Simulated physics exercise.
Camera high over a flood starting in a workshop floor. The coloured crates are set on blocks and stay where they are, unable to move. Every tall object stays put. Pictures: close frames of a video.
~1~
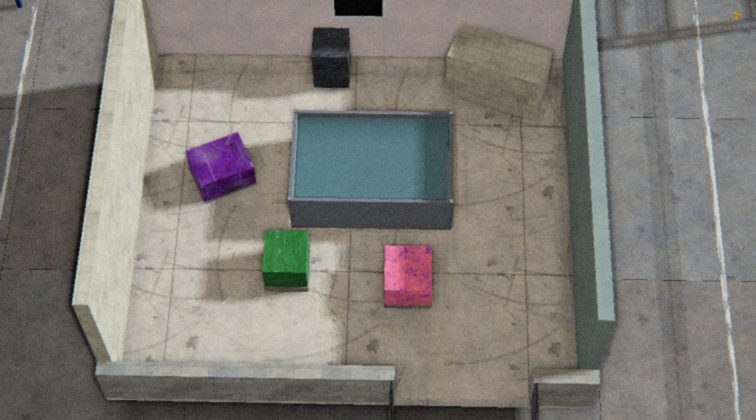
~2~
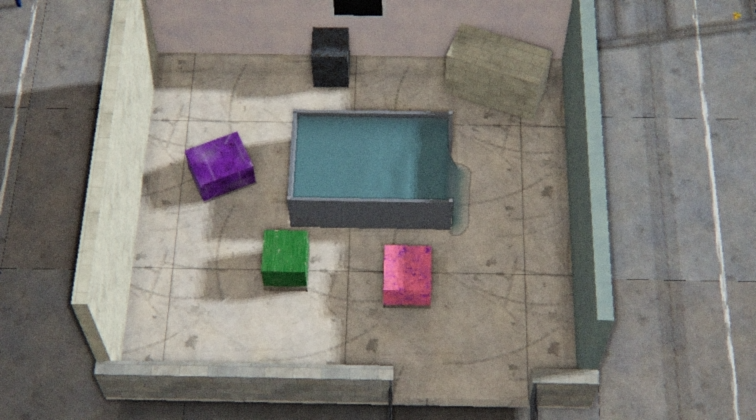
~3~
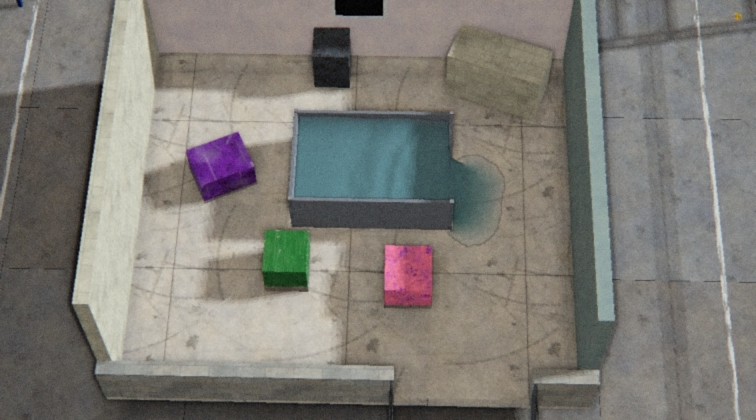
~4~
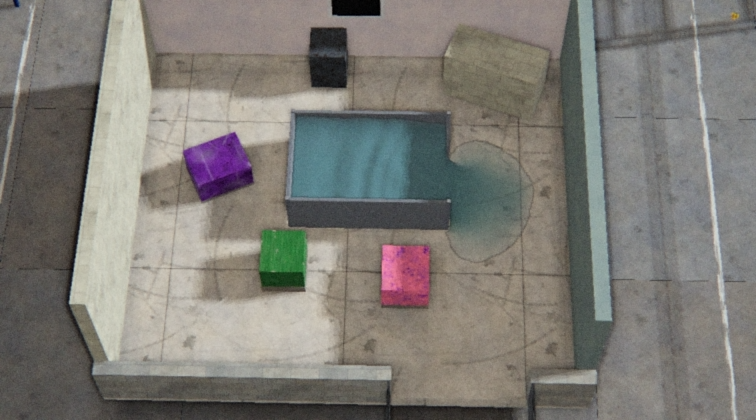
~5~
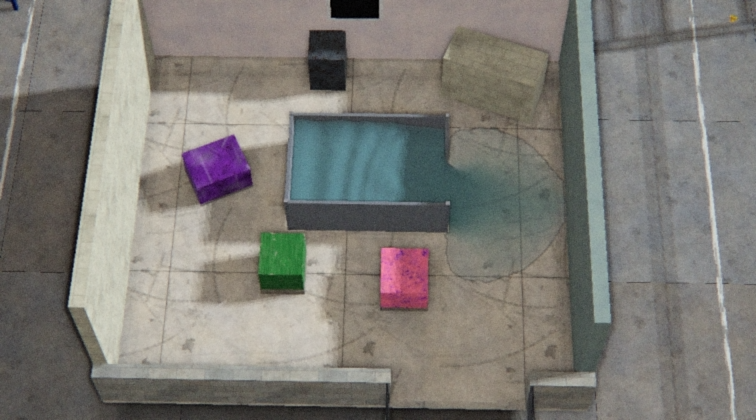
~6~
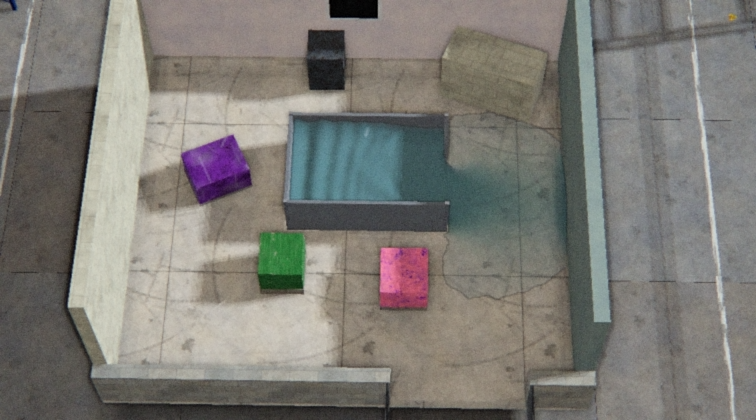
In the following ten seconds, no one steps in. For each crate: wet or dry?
Result: The green crate will be left dry. The purple crate will be left wet. The pink crate will be left dry.
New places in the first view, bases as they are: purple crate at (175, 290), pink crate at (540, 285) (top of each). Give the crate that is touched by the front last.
From the scene, I'd name the purple one.
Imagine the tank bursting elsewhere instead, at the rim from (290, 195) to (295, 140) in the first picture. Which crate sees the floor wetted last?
I'd go with the pink one.
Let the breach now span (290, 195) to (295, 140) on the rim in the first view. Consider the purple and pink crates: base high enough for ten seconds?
Purple gets drenched; pink gets drenched.
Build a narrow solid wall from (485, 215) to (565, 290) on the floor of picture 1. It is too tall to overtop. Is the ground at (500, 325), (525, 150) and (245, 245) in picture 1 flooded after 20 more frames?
First inundated, then inundated, then unwetted.
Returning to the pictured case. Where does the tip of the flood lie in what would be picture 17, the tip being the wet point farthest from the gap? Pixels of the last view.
(568, 389).
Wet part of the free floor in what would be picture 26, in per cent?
My best guess is some 45 %.
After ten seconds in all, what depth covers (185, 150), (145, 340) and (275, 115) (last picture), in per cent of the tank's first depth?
I'd say around 10 per cent, then 10 per cent, then 6 per cent.
A moment on, water covers 20 % of the floor; the green crate not reached, the purple crate not reached, the pink crate not reached.
Next, water covers 25 % of the floor; the green crate not reached, the purple crate not reached, the pink crate not reached.
Then, water covers 45 % of the floor; the green crate not reached, the purple crate not reached, the pink crate water round its plinth.
Later, water covers 80 % of the floor; the green crate water round its plinth, the purple crate water round its plinth, the pink crate water round its plinth.
In the end, water covers 95 % of the floor; the green crate stayed above the water, the purple crate was topped, the pink crate stayed above the water.
